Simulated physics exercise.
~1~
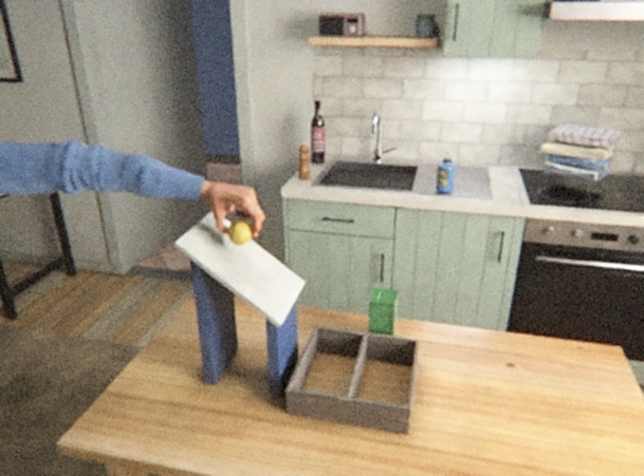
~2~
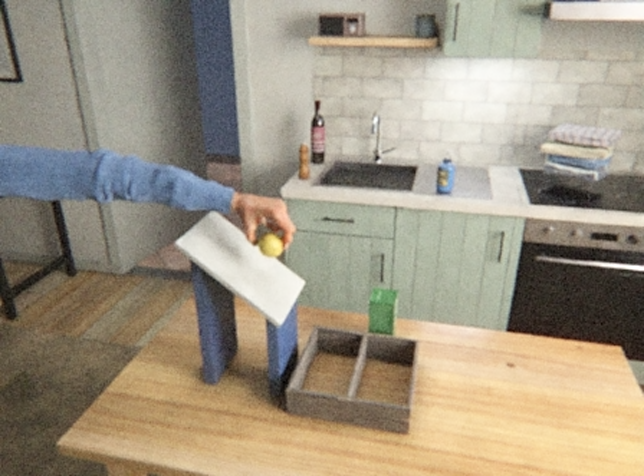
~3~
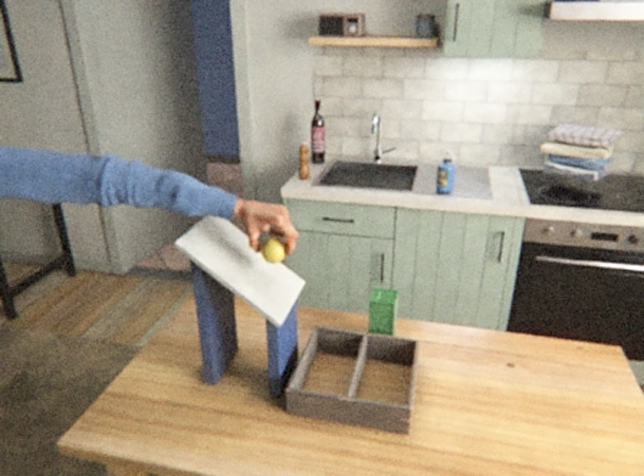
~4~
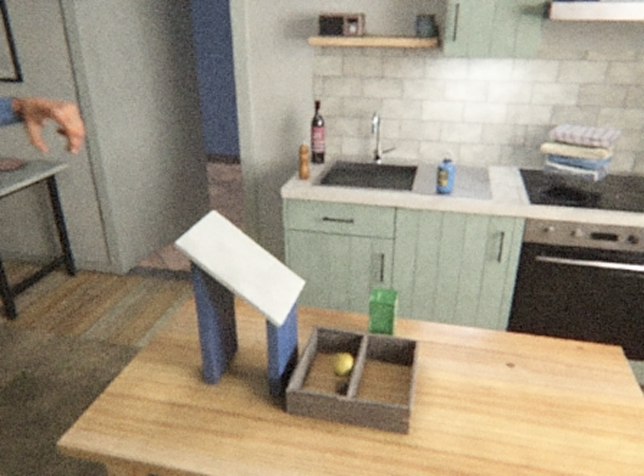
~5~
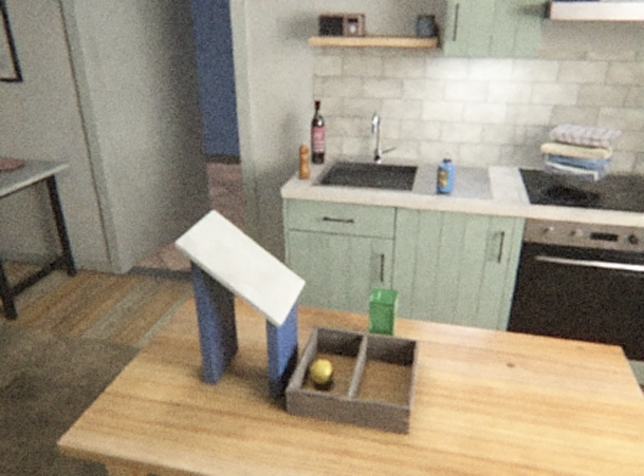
An arm in a blue sleeve reaches in from the left over a wooden table in a kitchen, seen from slightly above, with pale green cabinets, a sink and an oven behind. On the table, a white slanted board rests on blue supports, a grey tray with two bays sits to its right, and a green carton stands behind the tray. The hand holds a yellow lemon over the board and moves it right and slightly down. The hand then draws back to the left, and the lemon is in the tray's nearer bay, beside the divider. It shifts left and ends in that bay, while the carton stays in place.
